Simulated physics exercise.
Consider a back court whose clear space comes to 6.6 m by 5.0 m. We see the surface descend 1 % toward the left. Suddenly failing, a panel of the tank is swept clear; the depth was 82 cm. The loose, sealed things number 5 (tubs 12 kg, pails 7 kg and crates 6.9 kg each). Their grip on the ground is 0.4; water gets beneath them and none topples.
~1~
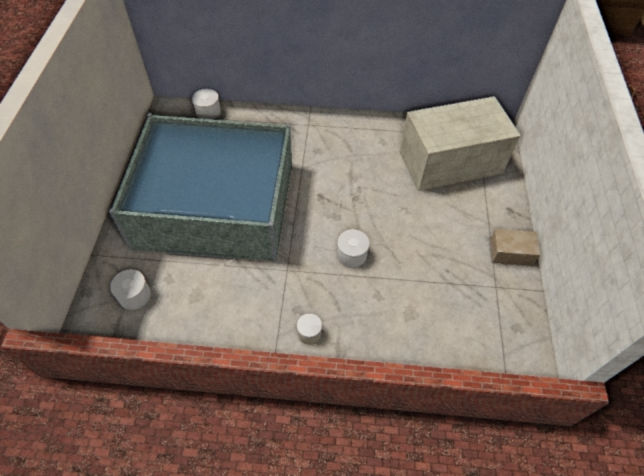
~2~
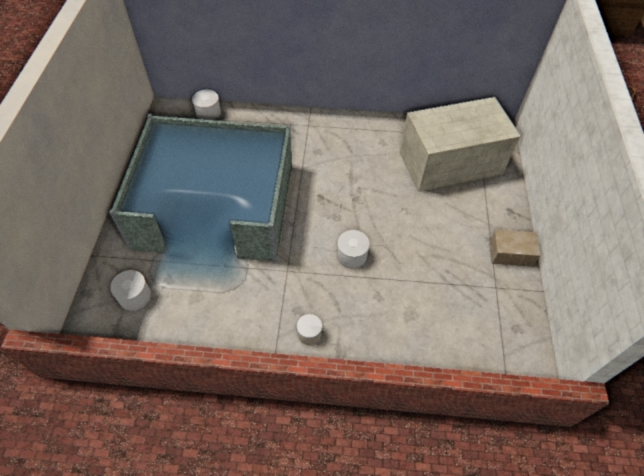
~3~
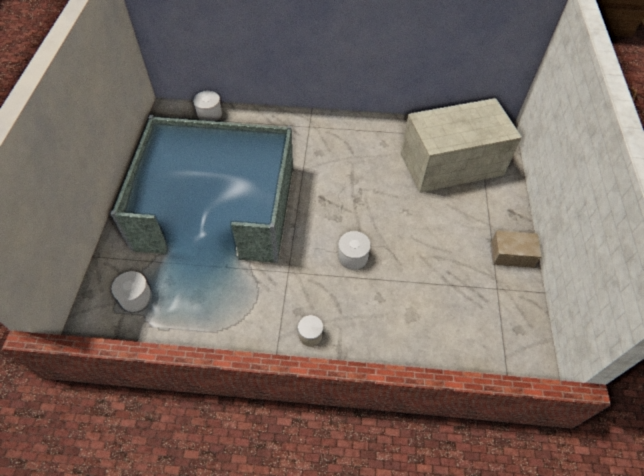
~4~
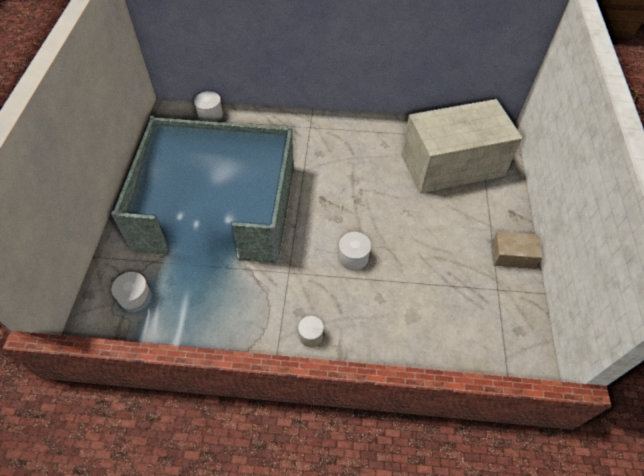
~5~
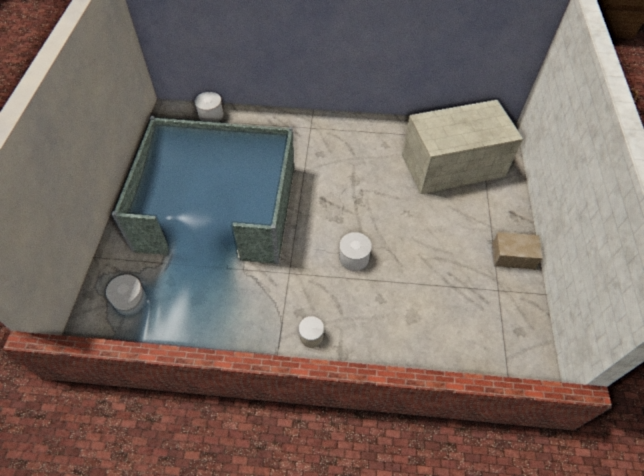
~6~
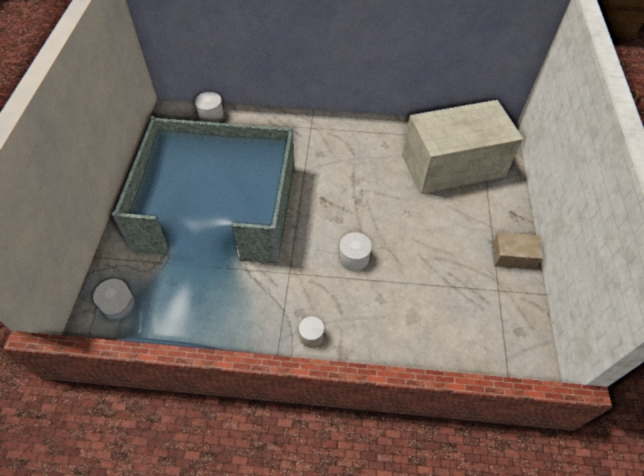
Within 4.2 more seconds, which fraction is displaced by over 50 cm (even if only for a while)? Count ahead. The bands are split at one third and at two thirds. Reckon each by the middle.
It falls at two thirds or above.
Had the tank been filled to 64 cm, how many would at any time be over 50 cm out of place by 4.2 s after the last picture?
The answer would then be 4.
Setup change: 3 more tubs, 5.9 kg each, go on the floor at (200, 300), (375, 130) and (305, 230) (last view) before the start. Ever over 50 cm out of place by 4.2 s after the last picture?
Going through them, I'd say exceeds it, falls short and finally falls short.
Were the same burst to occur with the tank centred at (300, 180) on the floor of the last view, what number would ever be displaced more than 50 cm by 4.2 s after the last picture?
So the tally would be 4.
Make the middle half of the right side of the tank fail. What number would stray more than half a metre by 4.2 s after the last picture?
In that case the number is 3.
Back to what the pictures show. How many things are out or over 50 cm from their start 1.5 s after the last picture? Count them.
The number by then is 1.
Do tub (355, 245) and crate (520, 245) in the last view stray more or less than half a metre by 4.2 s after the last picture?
In turn: Short of it, over.
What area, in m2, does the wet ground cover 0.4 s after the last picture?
Somewhere around 8.5 m2, roughly.
Then, 0.4 s after the last picture 1 of 5 are over 50 cm from their spots; 0 afloat.
Then, 1.5 s after the last picture 1 of 5 are over 50 cm from their spots; 1 afloat.
Then, 2.8 s after the last picture 2 of 5 are over 50 cm from their spots; 2 afloat.
Then, 4.2 s after the last picture 3 of 5 are over 50 cm from their spots, and 4 have been at some point; 2 afloat.
